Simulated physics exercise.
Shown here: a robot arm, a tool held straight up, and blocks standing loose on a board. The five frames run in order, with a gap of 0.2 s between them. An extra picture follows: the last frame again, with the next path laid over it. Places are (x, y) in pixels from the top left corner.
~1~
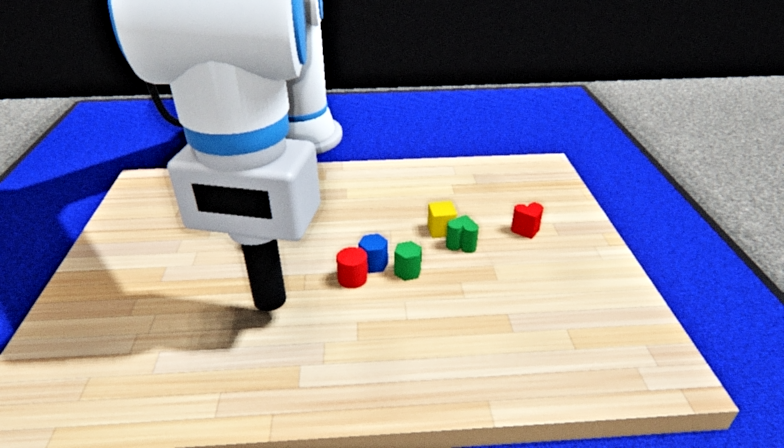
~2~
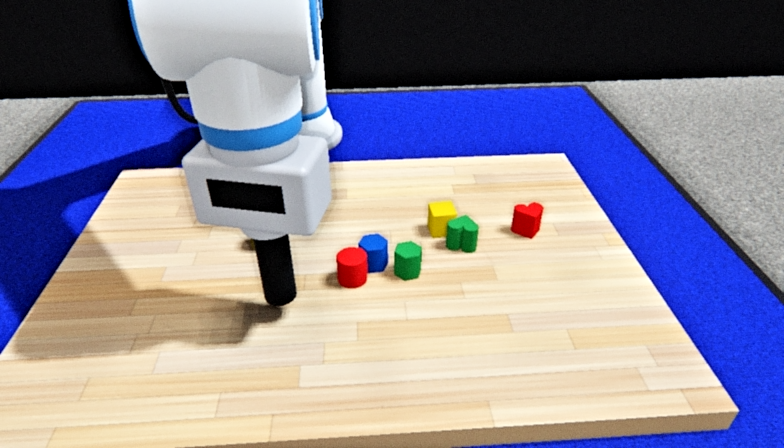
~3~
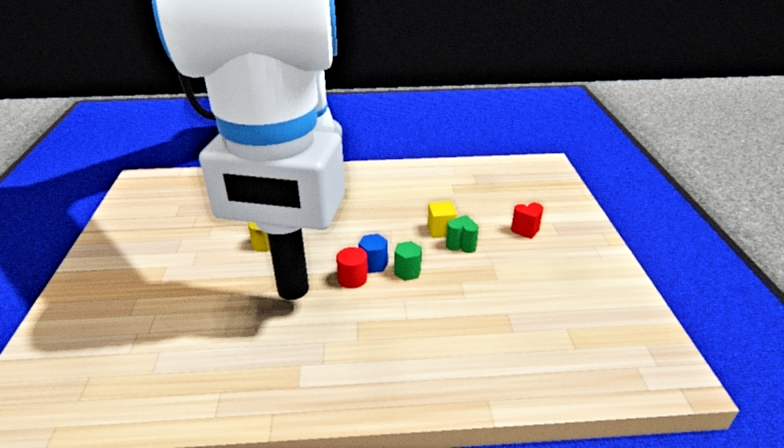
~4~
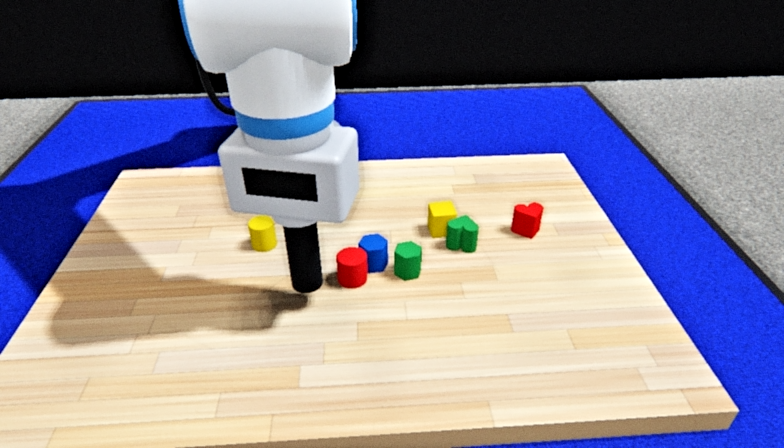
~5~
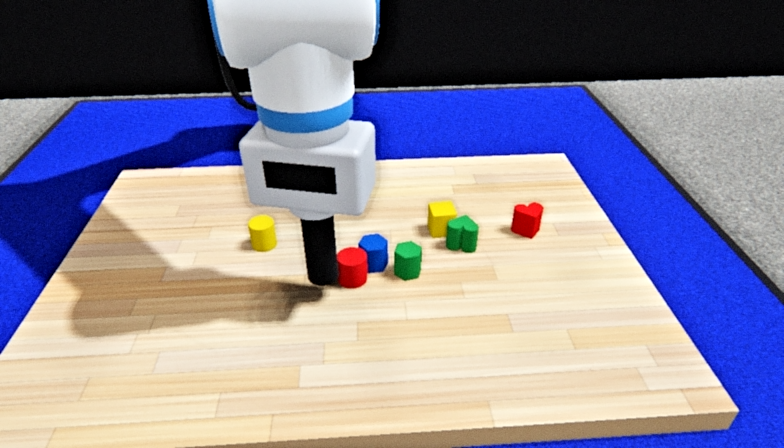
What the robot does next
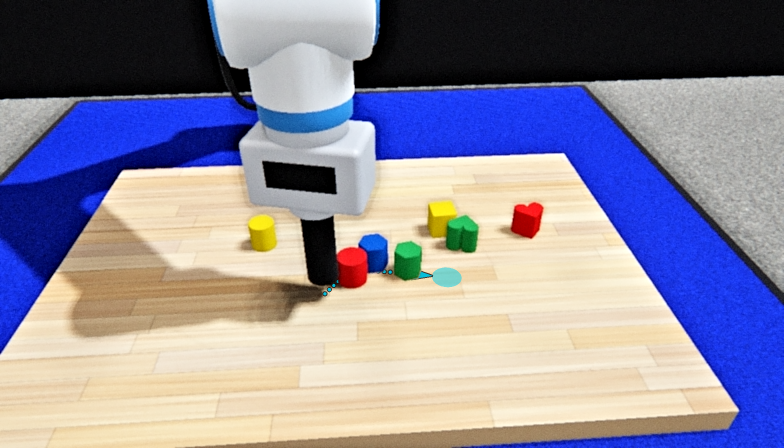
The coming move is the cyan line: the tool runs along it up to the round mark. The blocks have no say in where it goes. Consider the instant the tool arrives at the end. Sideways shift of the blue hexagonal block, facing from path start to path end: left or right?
Displaced left.
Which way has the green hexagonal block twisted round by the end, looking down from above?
If we look at it from overhead, the green hexagonal block pivots clockwise.
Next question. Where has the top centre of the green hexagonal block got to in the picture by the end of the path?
Roughly at (476, 252).
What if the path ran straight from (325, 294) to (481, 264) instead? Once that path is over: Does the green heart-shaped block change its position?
Yes, that is what happens.
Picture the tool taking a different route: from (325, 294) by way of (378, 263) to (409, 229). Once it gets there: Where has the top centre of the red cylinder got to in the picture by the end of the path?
Around (433, 200).
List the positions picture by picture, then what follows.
The first picture shows tip of the tool at (270, 300), middles of tops, red cylinder at (351, 255), blue hexagonal block at (373, 241), green hexagonal block at (408, 249), green heart-shaped block at (464, 223).
The second picture shows tool at (281, 296), nothing pushed.
The third picture shows tool at (293, 290), nothing pushed.
The fourth picture shows tool at (308, 283), nothing pushed.
The fifth picture shows tool at (323, 276), red cylinder at (351, 255), blue hexagonal block at (373, 241), green hexagonal block at (408, 249), green heart-shaped block at (464, 223).
The line goes from (325, 294) via (358, 272) and (402, 273), ending at (447, 277).
The first path, step by step. One third of the way, tool at (358, 254); red cylinder at (385, 240); blue hexagonal block at (404, 228), turned 15° anticlockwise.
Two thirds of the way, tool at (404, 256); red cylinder at (417, 234); blue hexagonal block at (419, 217), turned 25° anticlockwise; green hexagonal block at (431, 249), turned 105° clockwise.
At the end, tool at (448, 260); red cylinder at (427, 234); blue hexagonal block at (419, 217), turned 30° anticlockwise; green hexagonal block at (476, 252), turned 90° clockwise; green heart-shaped block unmoved.
